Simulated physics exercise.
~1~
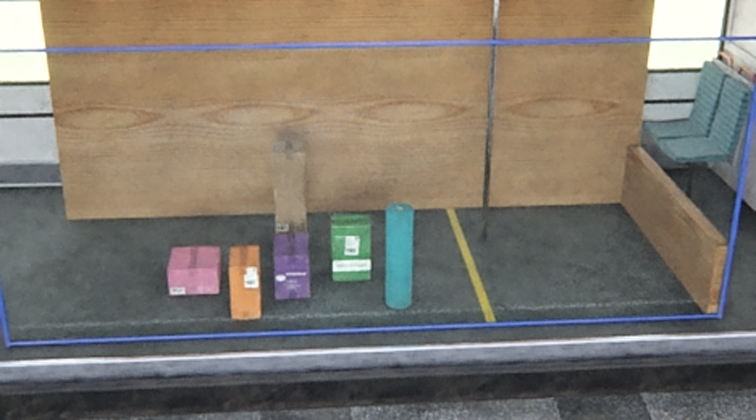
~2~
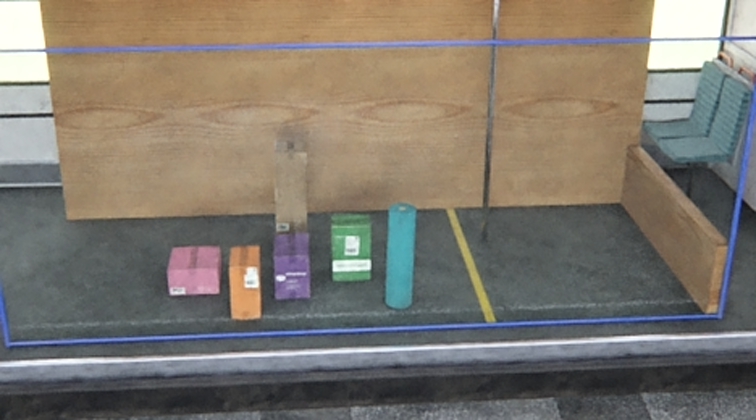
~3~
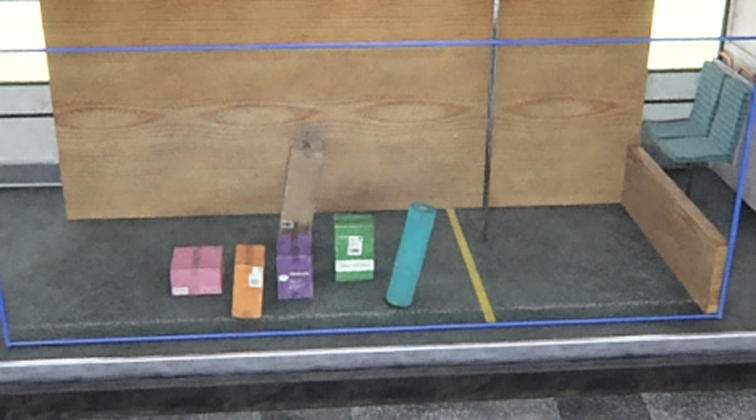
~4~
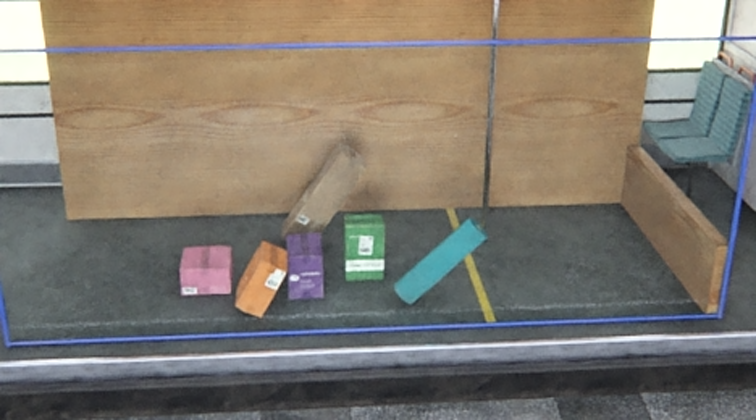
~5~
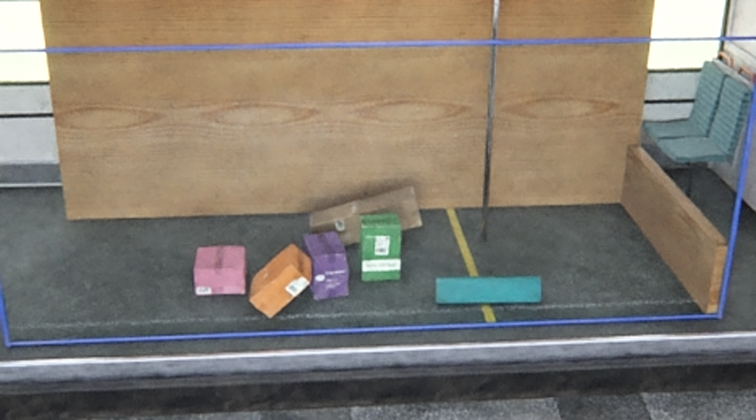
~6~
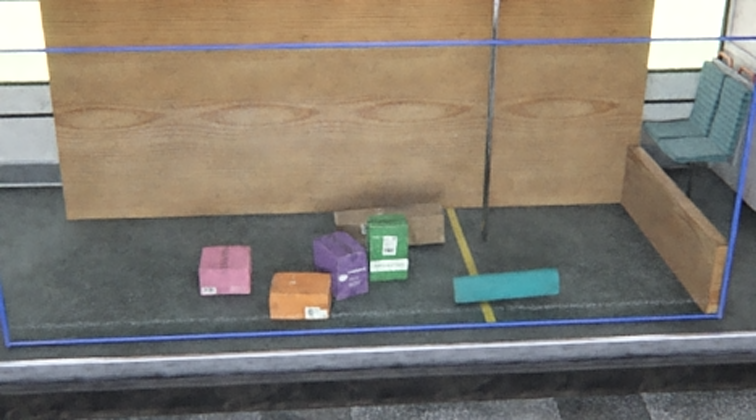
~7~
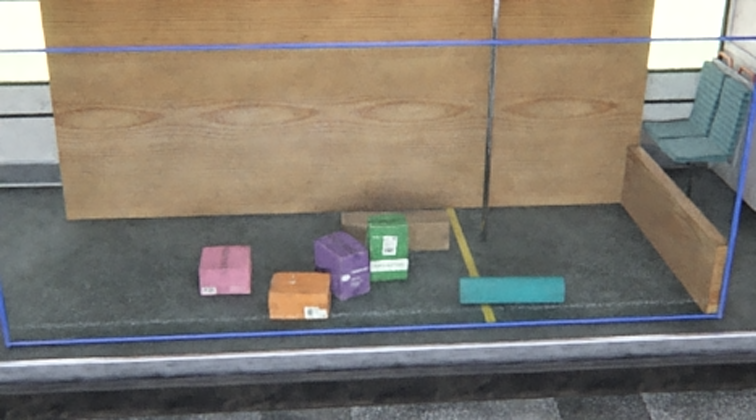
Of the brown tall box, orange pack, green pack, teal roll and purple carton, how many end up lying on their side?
Three of them end up on their side. They are the brown tall box, the orange pack and the teal roll.
